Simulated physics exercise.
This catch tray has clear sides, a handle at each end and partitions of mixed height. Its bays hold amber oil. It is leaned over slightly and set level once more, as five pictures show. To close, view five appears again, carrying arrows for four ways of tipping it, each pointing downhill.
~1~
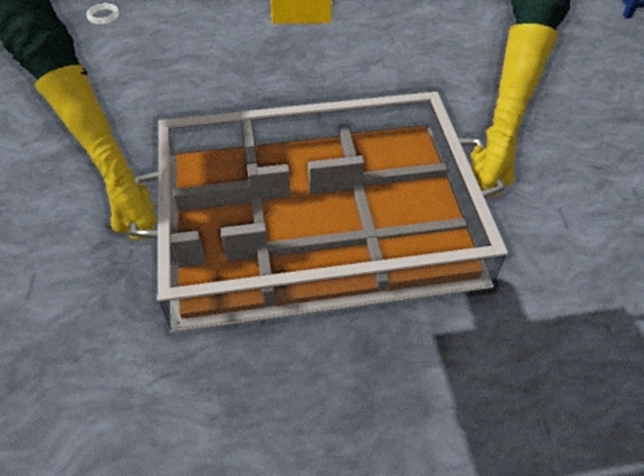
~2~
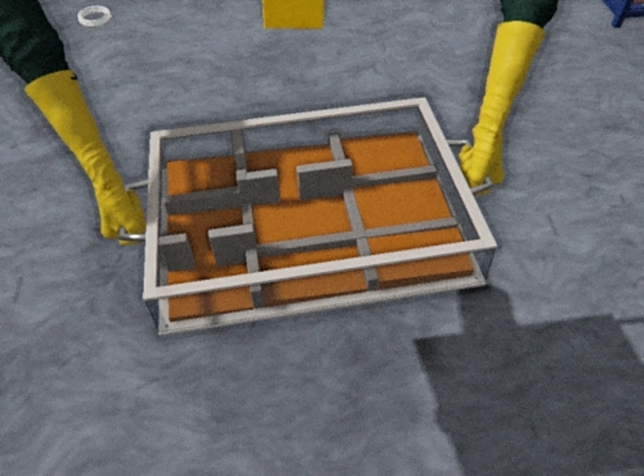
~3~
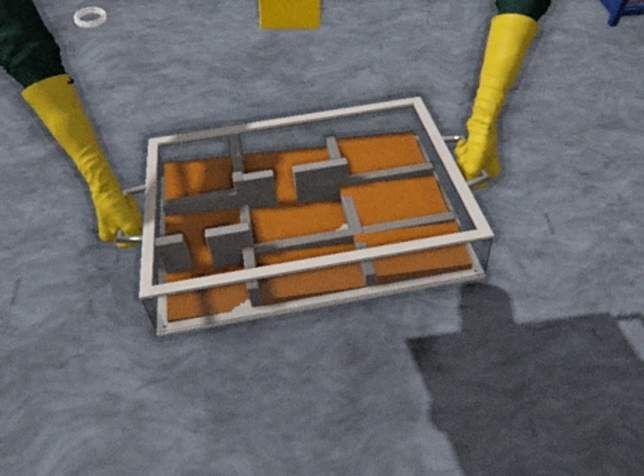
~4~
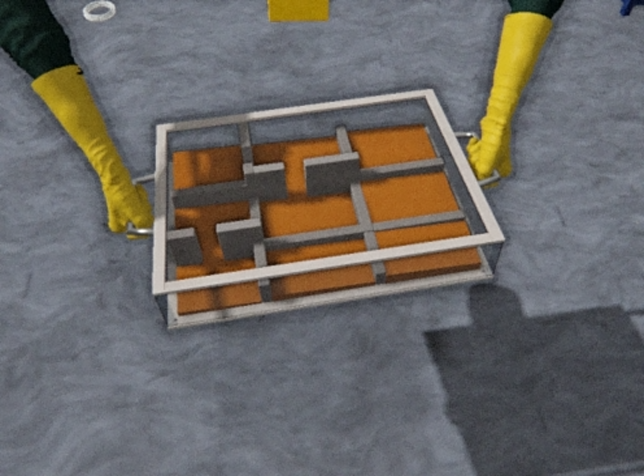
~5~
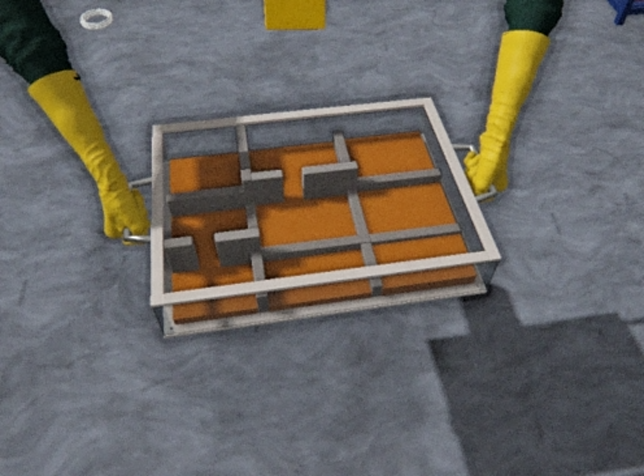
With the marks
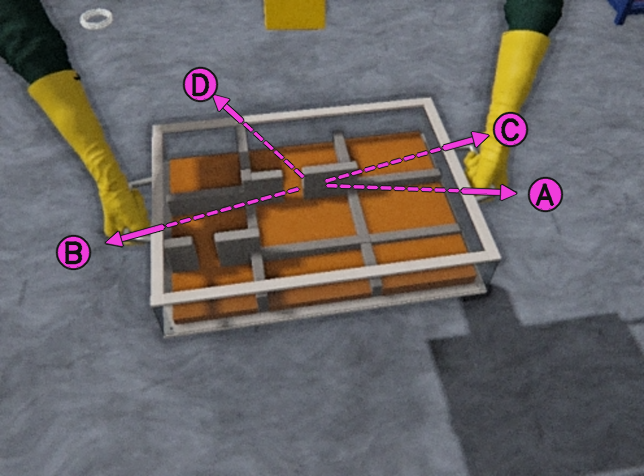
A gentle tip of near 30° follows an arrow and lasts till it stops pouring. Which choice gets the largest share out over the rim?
Go for D.
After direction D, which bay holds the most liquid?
The back left bay.
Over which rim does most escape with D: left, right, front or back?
The back rim.
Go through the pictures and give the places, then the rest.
In the first picture, the tray is level; deepest in the centre right bay, at (409, 203), shallowest in the front middle.
The second picture shows tipped about 5° down to the back left; no wall is crossed.
The third picture shows tipped about 8° down to the back left; liquid runs over two walls.
The fourth picture shows tipped about 4° down to the back left; no wall is crossed.
In the fifth picture, the tray is level; deepest in the centre right bay, at (403, 209), shallowest in the front middle.
On the marked copy, A ends at (510, 192); B ends at (111, 241); C ends at (483, 136); D ends at (217, 98).
For direction A, about 73 % stays in the tray, the largest part in the front right bay.
For direction B, about 73 % stays in the tray, the largest part in the front left bay.
For direction C, about 71 % stays in the tray, the largest part in the back right bay.
For direction D, about 54 % stays in the tray, the largest part in the back left bay.
